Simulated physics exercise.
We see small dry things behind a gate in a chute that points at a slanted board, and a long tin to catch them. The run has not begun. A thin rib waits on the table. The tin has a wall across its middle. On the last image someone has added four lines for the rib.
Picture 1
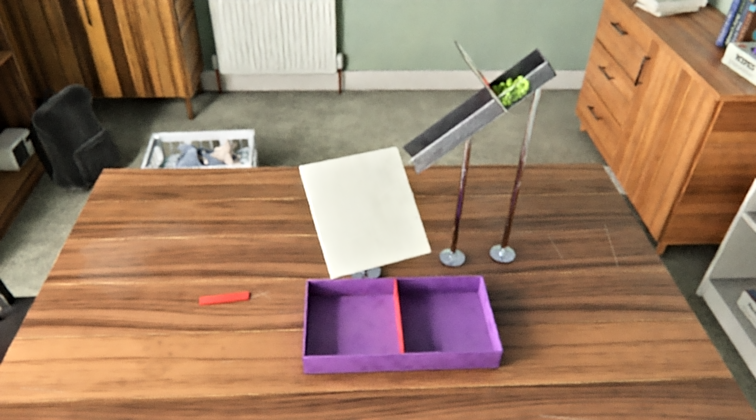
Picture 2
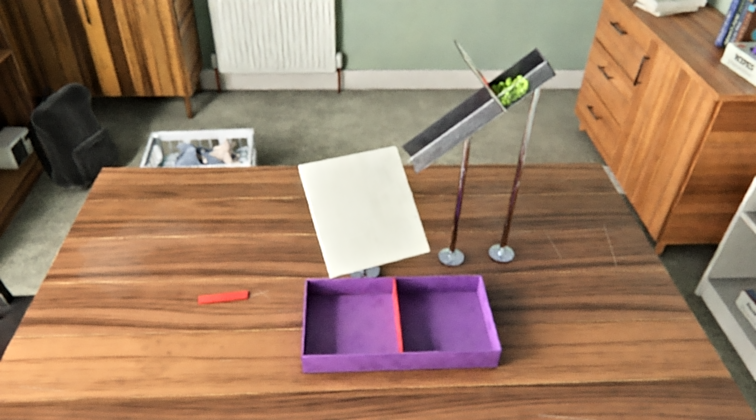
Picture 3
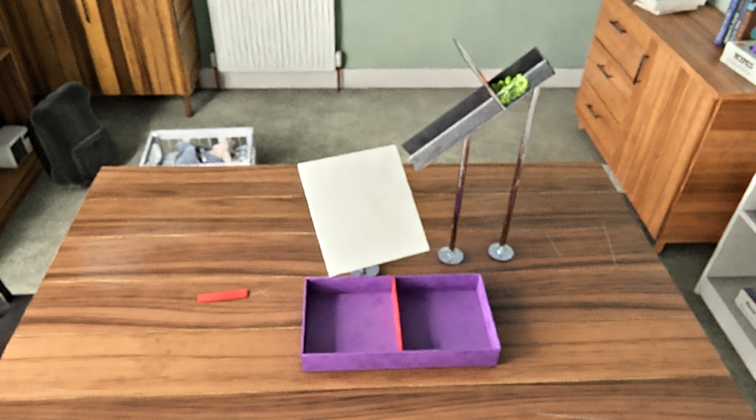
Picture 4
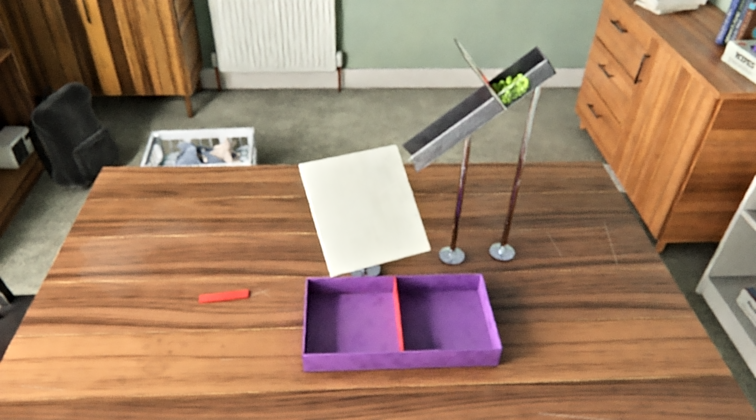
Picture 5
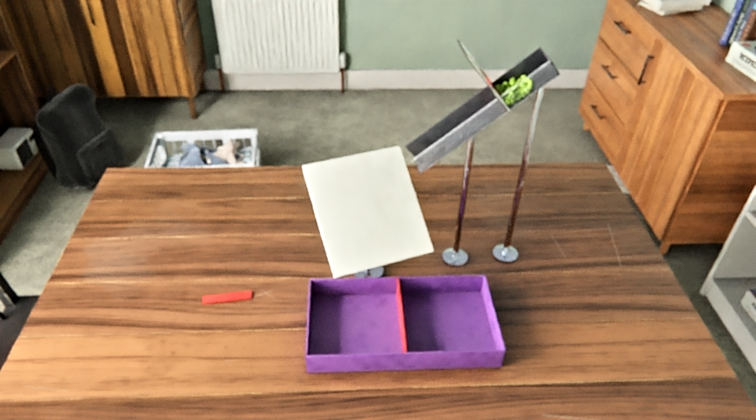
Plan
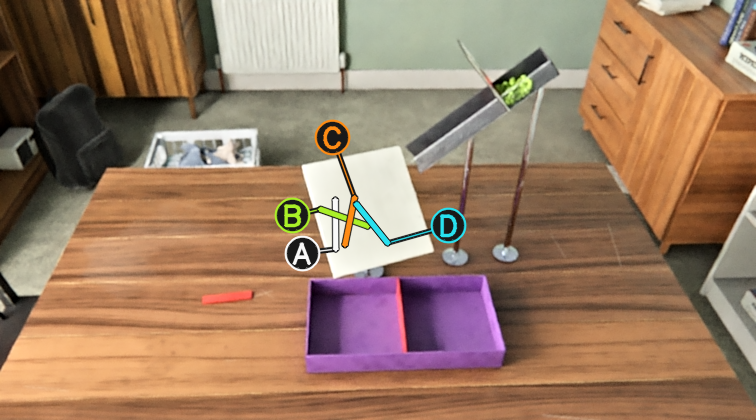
Purple divided tray sitting on a wooden table below a tilted pale board and a raised sloping chute holding small green things, nothing moving.
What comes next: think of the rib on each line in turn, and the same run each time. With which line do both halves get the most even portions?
B.
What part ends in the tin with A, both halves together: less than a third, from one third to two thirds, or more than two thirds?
More than two thirds.
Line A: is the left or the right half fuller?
Left.
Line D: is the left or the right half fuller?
Right.
On the marked copy, line A from (335, 199) to (335, 249); line B from (320, 209) to (367, 226); line C from (354, 197) to (345, 244); line D from (356, 204) to (387, 242).
With A, of what is caught, the larger part in the left half, about a tenth in the right.
With B, of what is caught, roughly half in the left half, roughly half in the right.
With C, of what is caught, the larger part in the left half, about a tenth in the right.
With D, of what is caught, about a tenth in the left half, the larger part in the right.
